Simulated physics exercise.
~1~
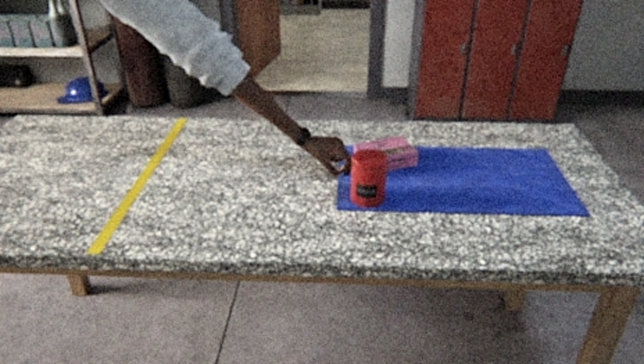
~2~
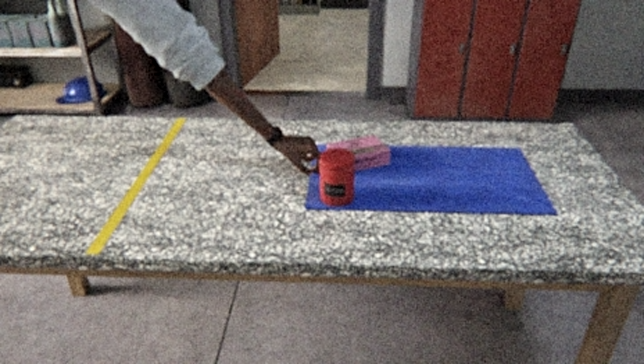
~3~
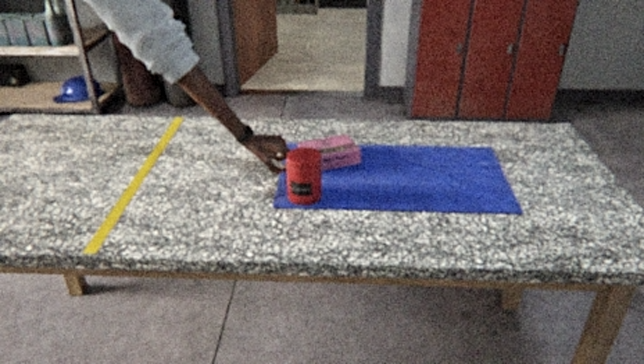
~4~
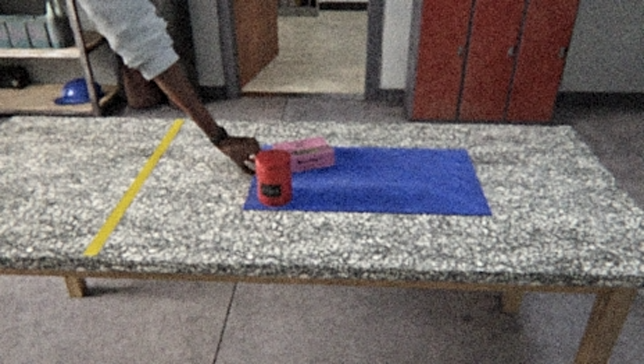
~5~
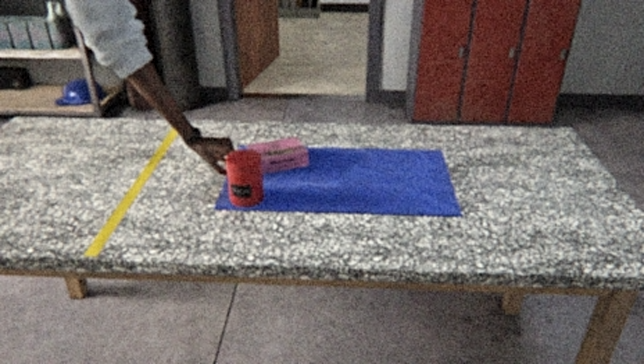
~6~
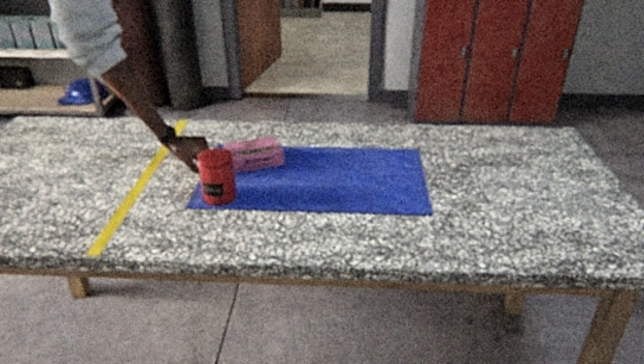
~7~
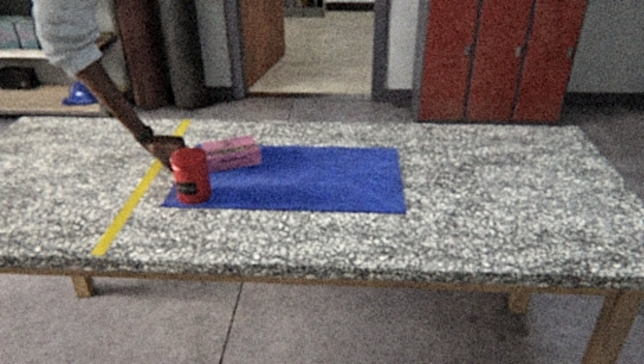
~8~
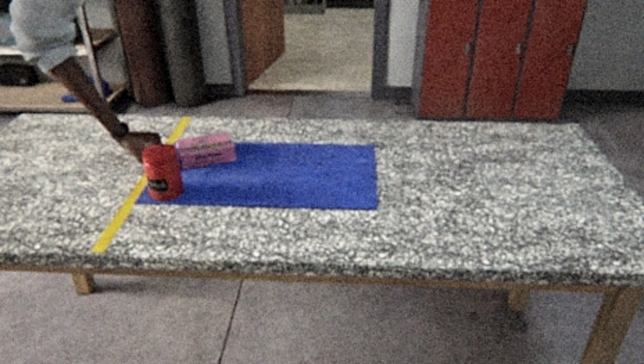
An arm in a pale grey sleeve with a dark wristband reaches from the upper left over a speckled grey table, seen from the front and slightly above, with red lockers and an open doorway behind. The hand grips the left end of a blue cloth carrying an upright red jar and, just behind it, a pink packet. It drags the cloth steadily left across the table towards a slanting strip of yellow tape. The jar and packet ride along without tipping or sliding. The cloth's leading edge ends at the tape, both items still on it.
